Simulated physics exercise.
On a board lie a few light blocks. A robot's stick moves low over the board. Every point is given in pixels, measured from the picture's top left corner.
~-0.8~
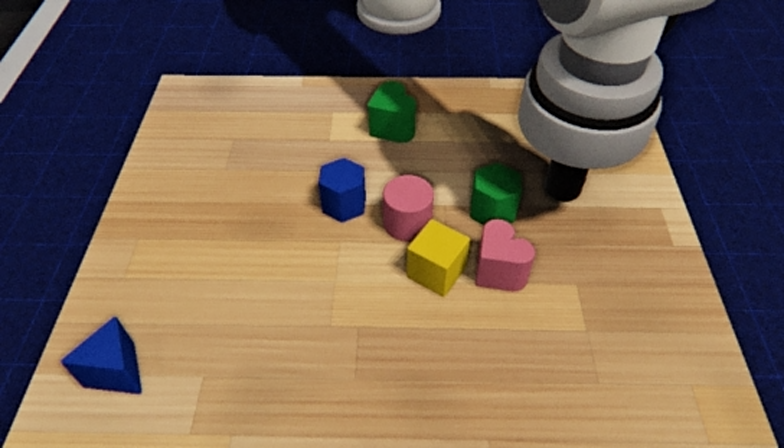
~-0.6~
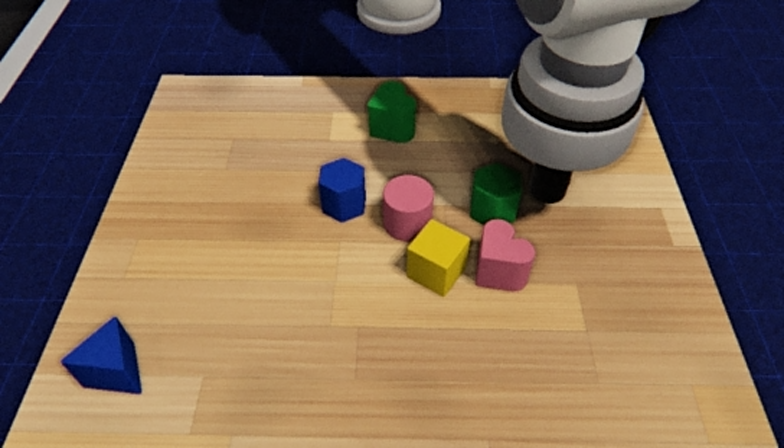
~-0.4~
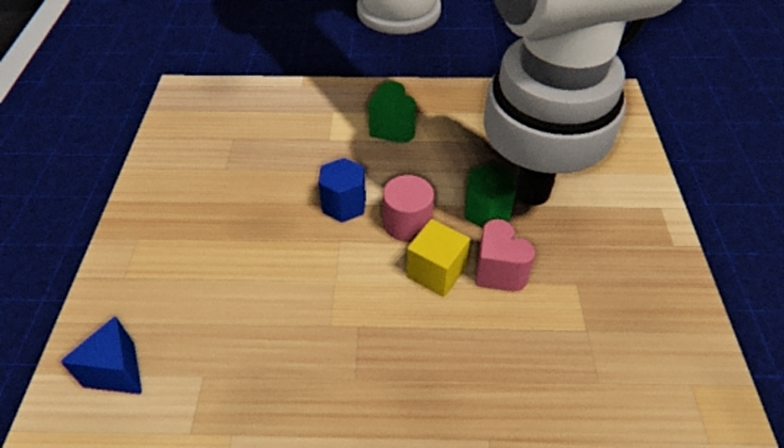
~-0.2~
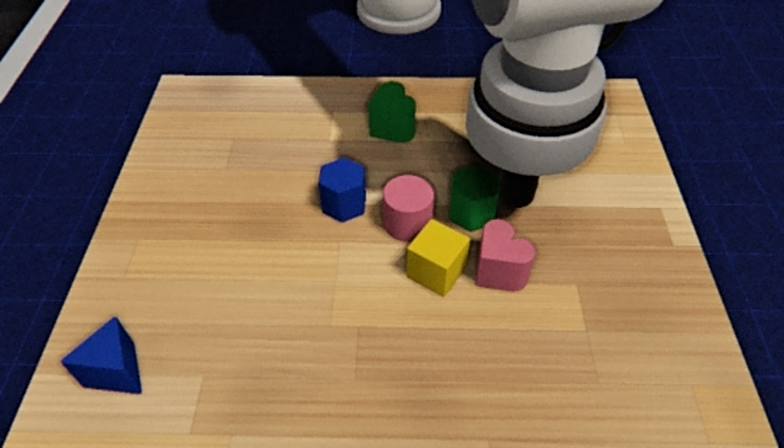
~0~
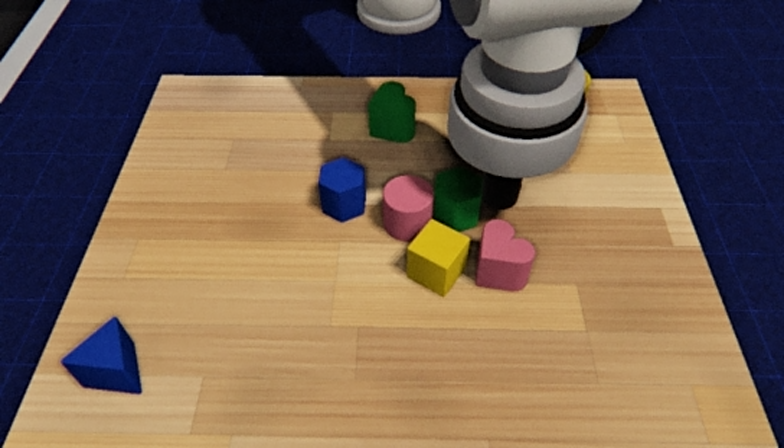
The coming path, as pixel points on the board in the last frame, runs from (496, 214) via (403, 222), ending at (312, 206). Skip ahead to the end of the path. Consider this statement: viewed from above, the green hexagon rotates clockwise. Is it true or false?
False
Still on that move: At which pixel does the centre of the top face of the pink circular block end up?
When the path ends, it will be at (248, 238).
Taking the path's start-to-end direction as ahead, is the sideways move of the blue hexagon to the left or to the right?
Its shift is rightward.
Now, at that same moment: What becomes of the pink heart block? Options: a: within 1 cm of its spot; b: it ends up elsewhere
Correct choice: A.
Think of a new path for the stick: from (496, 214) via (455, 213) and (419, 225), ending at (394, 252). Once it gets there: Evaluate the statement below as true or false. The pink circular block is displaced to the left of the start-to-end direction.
False - the claim does not hold.
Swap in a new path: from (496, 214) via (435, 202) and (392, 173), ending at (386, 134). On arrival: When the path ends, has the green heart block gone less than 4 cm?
It seems so.
The first path, step by step. One third of the way, stick (435, 206); blue hexagon (337, 173); pink circular block (344, 208); green hexagon (394, 200), turned 25° anticlockwise.
Two thirds of the way, stick (371, 200); blue hexagon (318, 168), turned 60° clockwise; pink circular block (284, 221); green hexagon (331, 202), turned 45° anticlockwise.
At the end, stick (309, 189); blue hexagon (285, 153), turned 110° clockwise; pink circular block (248, 238); yellow square block unmoved; green hexagon (277, 202), turned 80° anticlockwise; pink heart block unmoved.
